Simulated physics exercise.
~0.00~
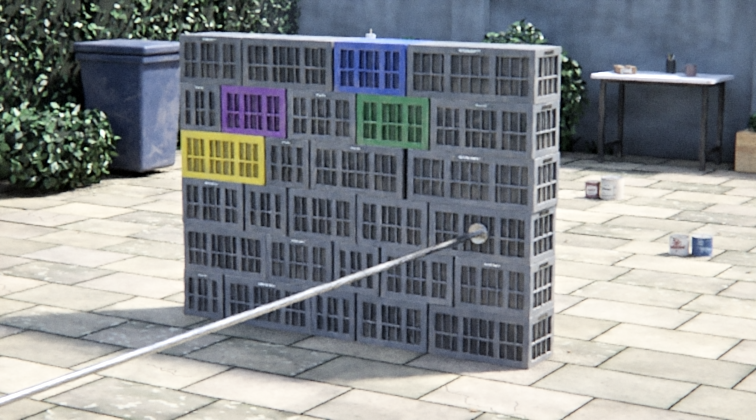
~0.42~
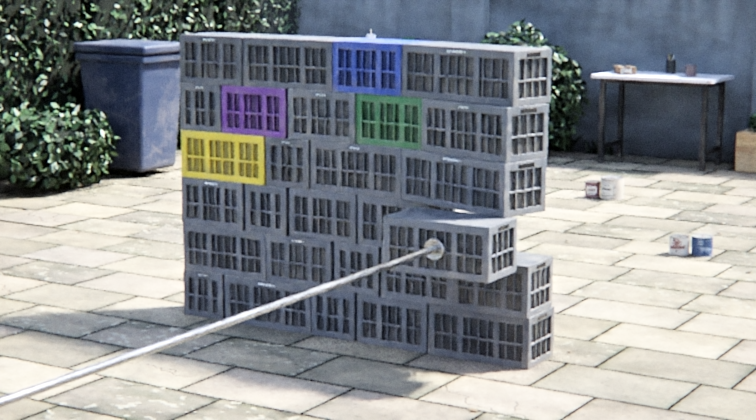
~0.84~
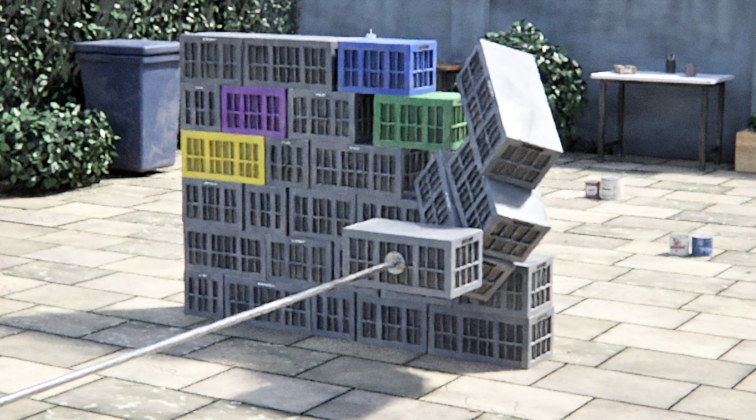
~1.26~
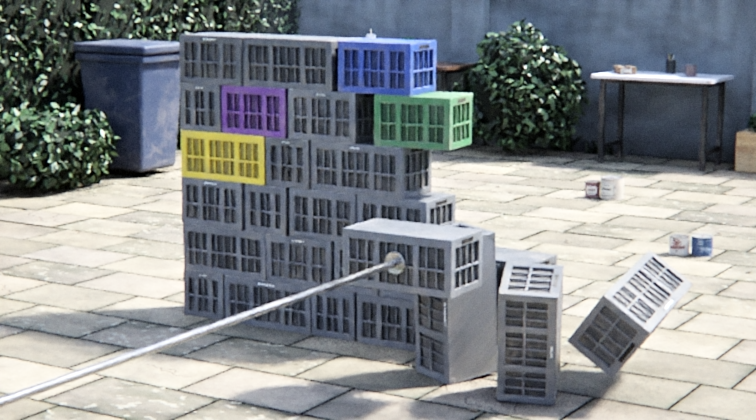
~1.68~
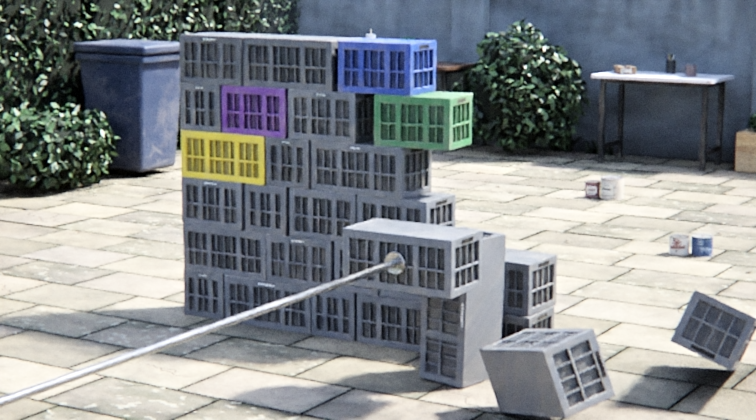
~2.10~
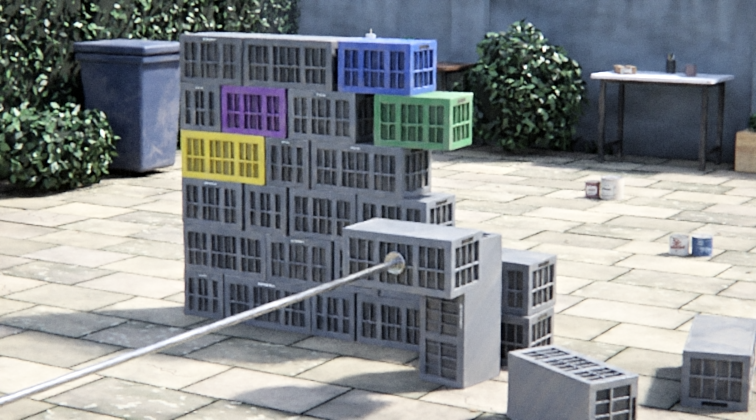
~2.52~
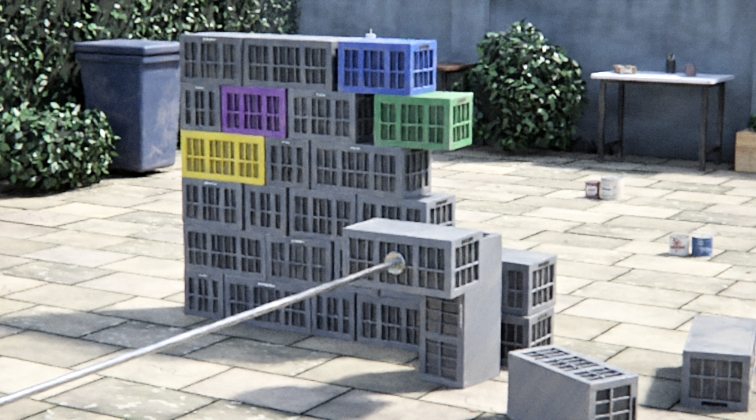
Paved yard, a metal rod drawing one grey crate from a stacked wall, three others tumbling, blue and green crates staying up.
